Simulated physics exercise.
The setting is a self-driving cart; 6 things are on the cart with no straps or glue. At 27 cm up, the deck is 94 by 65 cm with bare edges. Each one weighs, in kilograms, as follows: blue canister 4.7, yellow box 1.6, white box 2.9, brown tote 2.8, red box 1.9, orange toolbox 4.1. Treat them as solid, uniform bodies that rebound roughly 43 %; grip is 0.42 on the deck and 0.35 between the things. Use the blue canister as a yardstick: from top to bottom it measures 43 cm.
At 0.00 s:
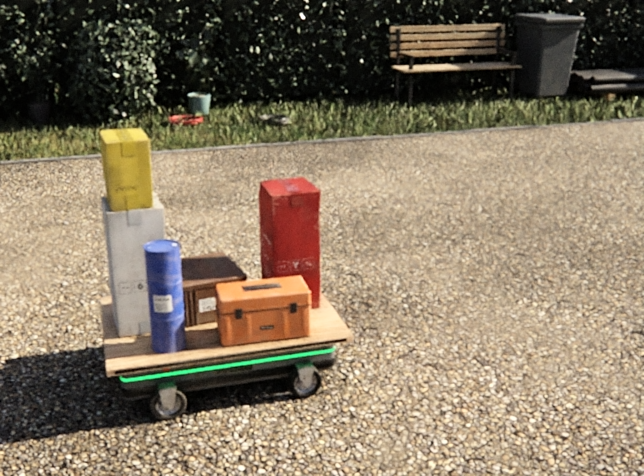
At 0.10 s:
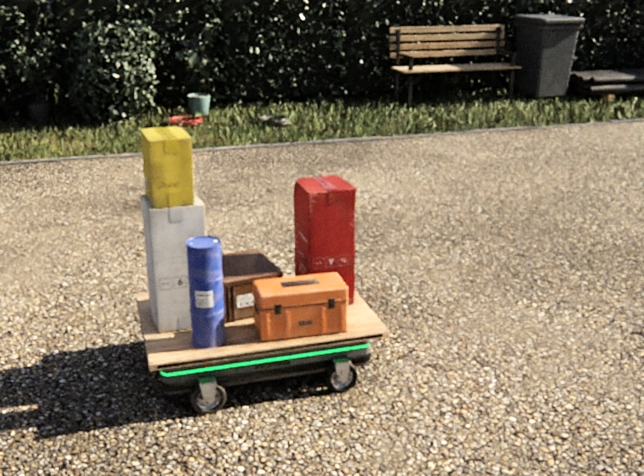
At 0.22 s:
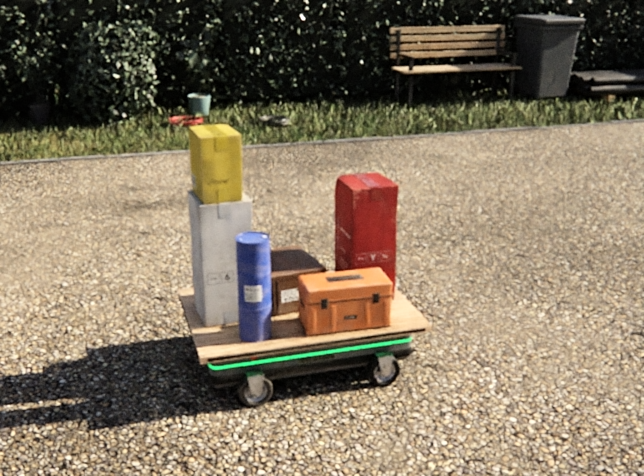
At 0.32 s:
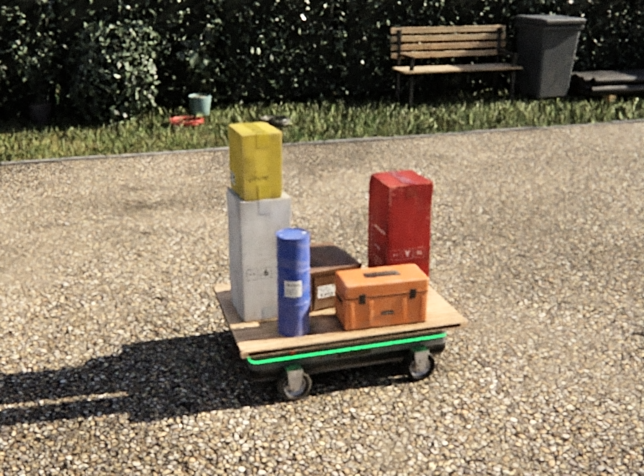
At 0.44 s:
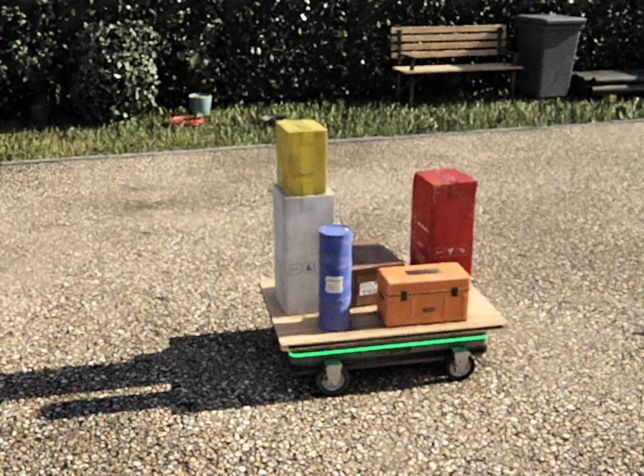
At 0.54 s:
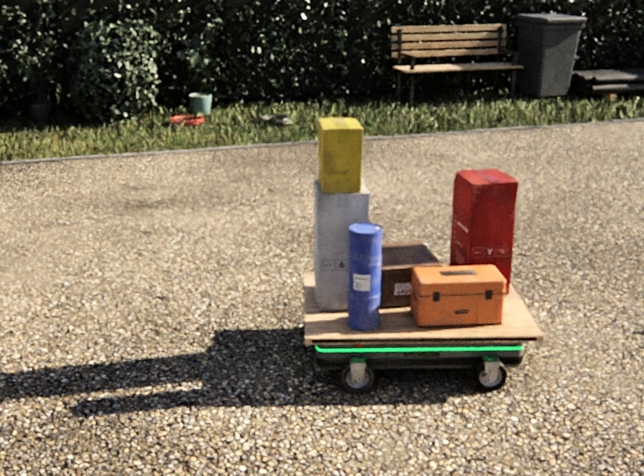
A flat cart carrying a yellow box stacked on a white one, a blue canister, a brown tote, an orange toolbox and a red box rolled rightward across the gravel, then turned slightly.
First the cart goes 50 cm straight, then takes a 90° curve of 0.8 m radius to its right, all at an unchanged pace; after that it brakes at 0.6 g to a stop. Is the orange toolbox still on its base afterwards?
I expect it to stay vertical.
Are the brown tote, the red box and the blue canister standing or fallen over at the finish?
Outcome noted - the brown tote survives without falling, the red box ends up fallen, the blue canister ends up fallen.
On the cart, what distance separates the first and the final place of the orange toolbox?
It ends up around 20 cm from its start.
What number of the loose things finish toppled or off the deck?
The number here is 4.
After 1.14 s, cart has run 182 cm, turned 84°; red box now off the deck; orange toolbox slid 14 cm near (625, 394); yellow box leaning 19°.
After 1.64 s, cart has run 227 cm, turned 90°, stopped; yellow box and white box now off the deck; orange toolbox slid 19 cm; blue canister leaning 39°.
At rest (3.4 s), off the deck and tipped over, blue canister, yellow box, white box and red box; not toppled but over 10 cm from the start, brown tote and orange toolbox.
